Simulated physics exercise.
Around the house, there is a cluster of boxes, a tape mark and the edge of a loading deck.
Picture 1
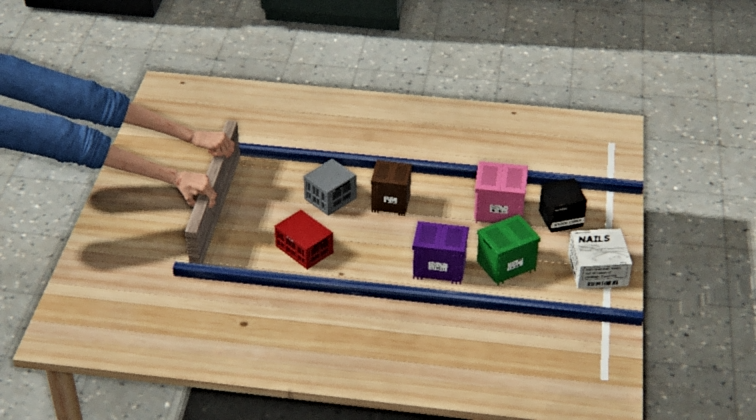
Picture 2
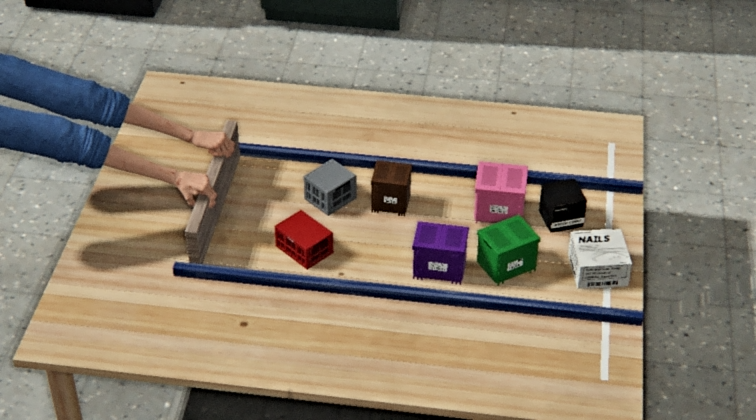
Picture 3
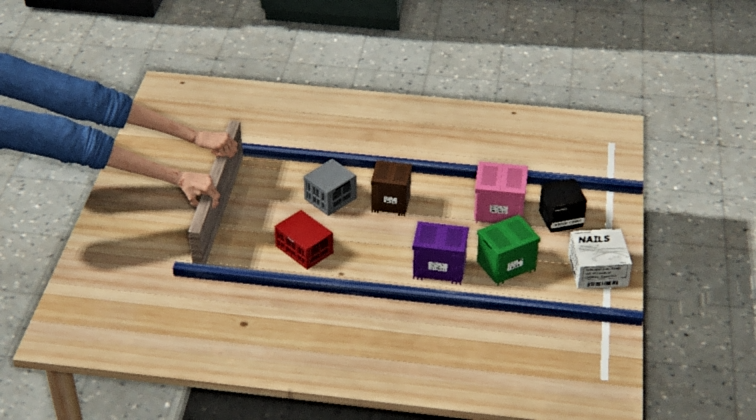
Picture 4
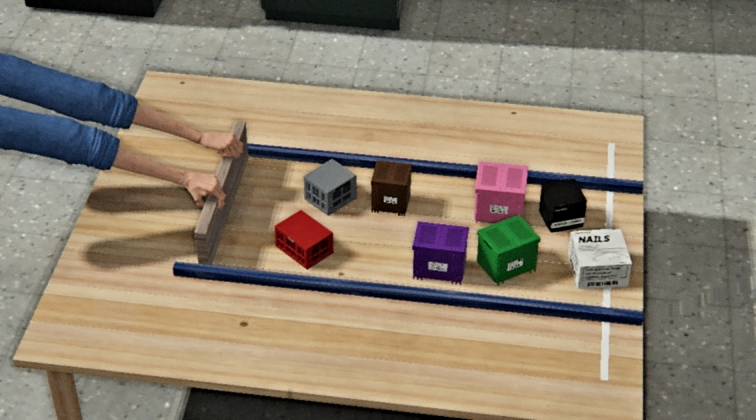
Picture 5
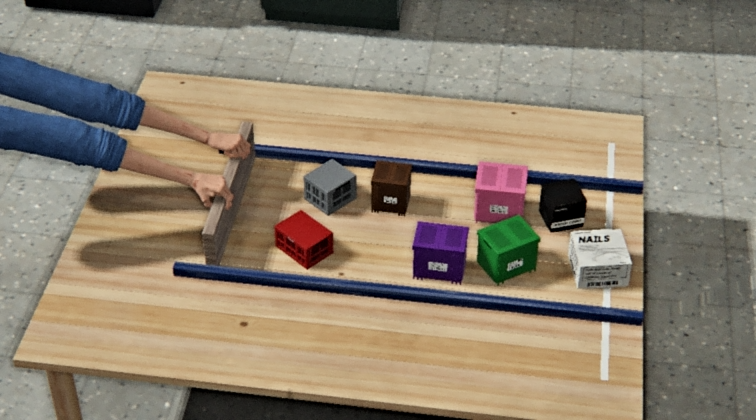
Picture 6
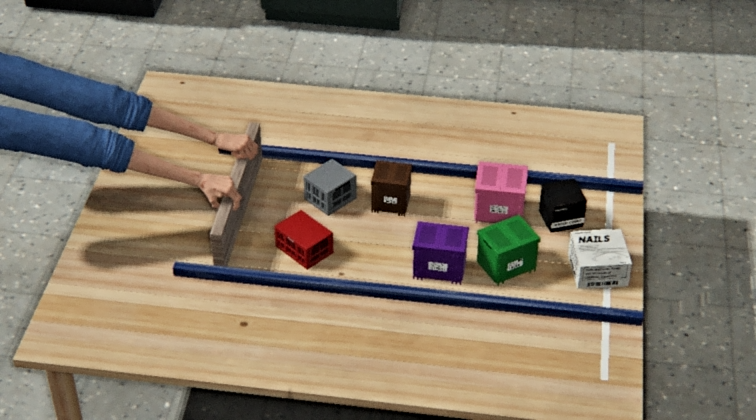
Two hands slide a wooden plank slightly right toward colorful boxes sitting still on a table.
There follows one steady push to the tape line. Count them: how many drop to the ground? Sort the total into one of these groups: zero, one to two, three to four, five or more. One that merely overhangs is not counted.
It goes in the group five or more.
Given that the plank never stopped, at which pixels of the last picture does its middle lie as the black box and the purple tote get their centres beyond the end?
First near (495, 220), second near (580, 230).
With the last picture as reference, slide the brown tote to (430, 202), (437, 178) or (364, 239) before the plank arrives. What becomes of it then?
In turn it is safe; goes off the edge; goes off the edge.
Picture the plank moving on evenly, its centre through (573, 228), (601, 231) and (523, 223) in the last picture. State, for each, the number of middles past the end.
That makes 3, 6, 2.
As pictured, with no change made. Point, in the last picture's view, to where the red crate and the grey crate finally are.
Okay, so first (626, 288), and next (628, 209).
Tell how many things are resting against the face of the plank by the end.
That makes 2.
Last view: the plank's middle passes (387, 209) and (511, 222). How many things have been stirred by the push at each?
It comes to 5 for the first spot, 8 for the other.
Soon after, none off yet; white box at rest near (599, 259); black box at rest near (563, 206); green tote moved a little near (525, 253).
At rest, the number that fall off is five or more; fallen, brown tote, purple tote, pink tote, green tote, black box and white box.
